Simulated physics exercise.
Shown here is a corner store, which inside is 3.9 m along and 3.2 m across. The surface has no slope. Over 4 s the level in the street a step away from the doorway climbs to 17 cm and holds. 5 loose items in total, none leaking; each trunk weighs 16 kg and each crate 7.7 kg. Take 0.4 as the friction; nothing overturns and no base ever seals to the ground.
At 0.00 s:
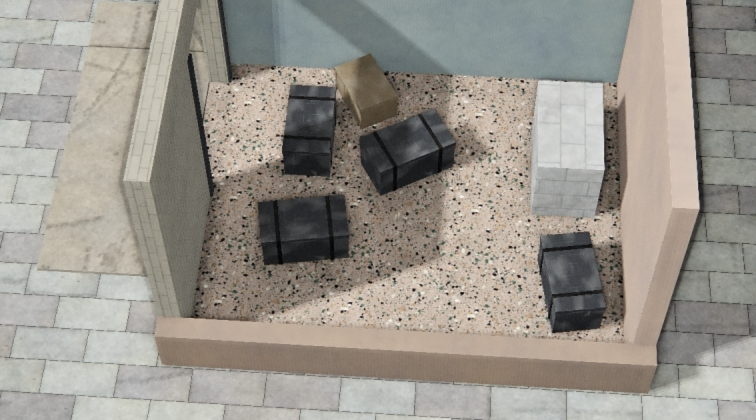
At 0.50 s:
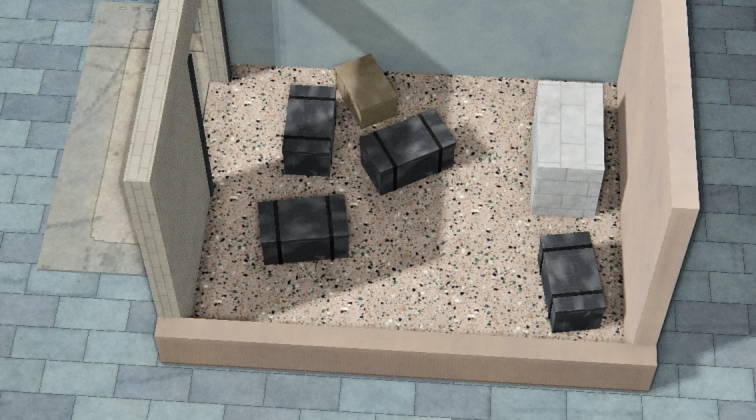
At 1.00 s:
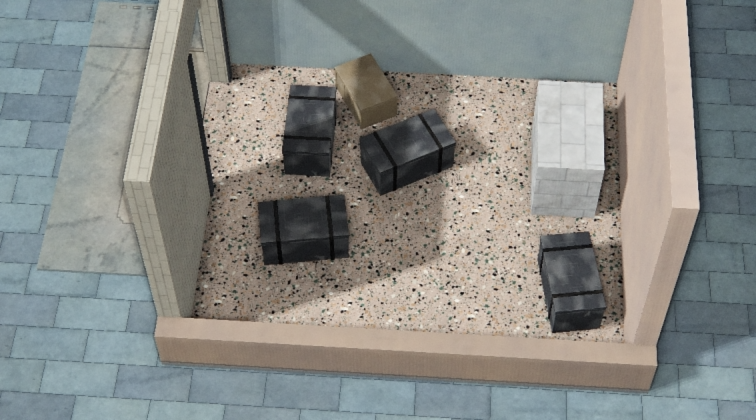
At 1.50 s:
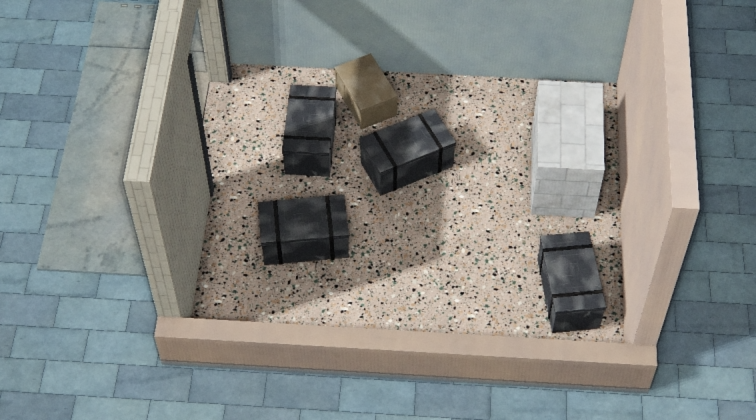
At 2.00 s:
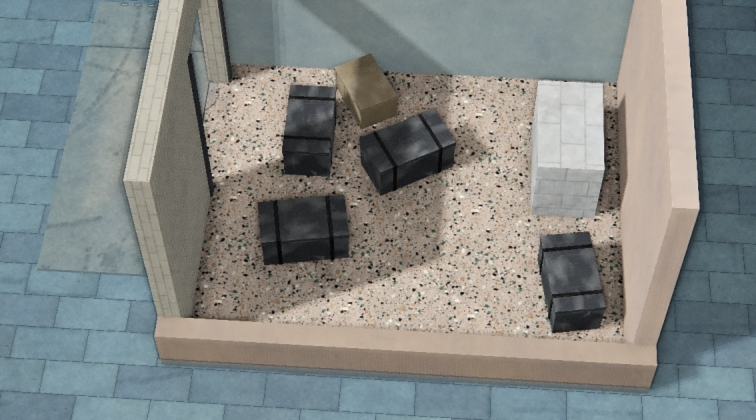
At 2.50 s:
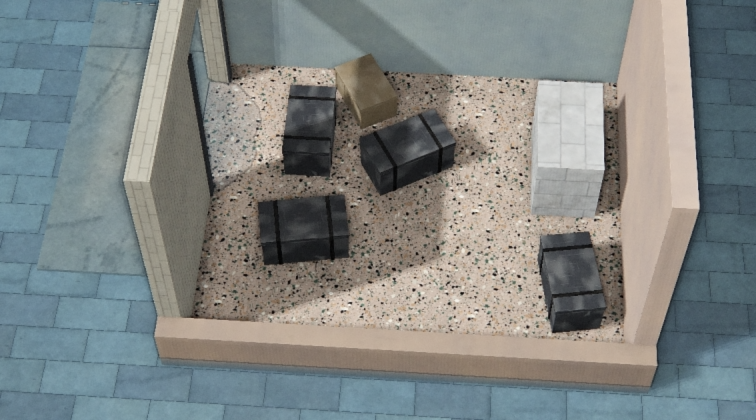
Water spreads over the paving outside a small walled room, turning the grey stones blue and gradually covering the raised slab at the left. A little then appears inside, along the left wall by the doorway, while the dark trunks, tan box and pale block stay still.
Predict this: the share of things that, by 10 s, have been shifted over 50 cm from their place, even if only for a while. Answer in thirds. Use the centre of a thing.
One to two thirds.
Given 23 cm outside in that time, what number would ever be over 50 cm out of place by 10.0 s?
Then the count would be 3.
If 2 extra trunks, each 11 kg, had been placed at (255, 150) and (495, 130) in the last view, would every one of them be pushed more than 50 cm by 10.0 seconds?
Above the limit, then inside the limit.
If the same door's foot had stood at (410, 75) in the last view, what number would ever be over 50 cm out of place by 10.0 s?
Then it comes to 4.
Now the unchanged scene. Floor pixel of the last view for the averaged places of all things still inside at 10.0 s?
Somewhere near (492, 250).
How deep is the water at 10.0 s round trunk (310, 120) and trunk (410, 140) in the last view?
Roughly 11 and 13 cm.
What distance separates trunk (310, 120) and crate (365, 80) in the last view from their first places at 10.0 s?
200 cm, 200 cm.
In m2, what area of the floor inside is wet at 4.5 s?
Somewhere about 3.5 m2, give or take.
After 3.5 s 0 of 5 are over 50 cm from their spots; 0 afloat.
After 4.5 s 0 of 5 are over 50 cm from their spots; 0 afloat.
After 7.0 s 3 of 5 are over 50 cm from their spots; 2 afloat.
After 10.0 s 3 of 5 are over 50 cm from their spots, and 3 have been at some point; 4 afloat.
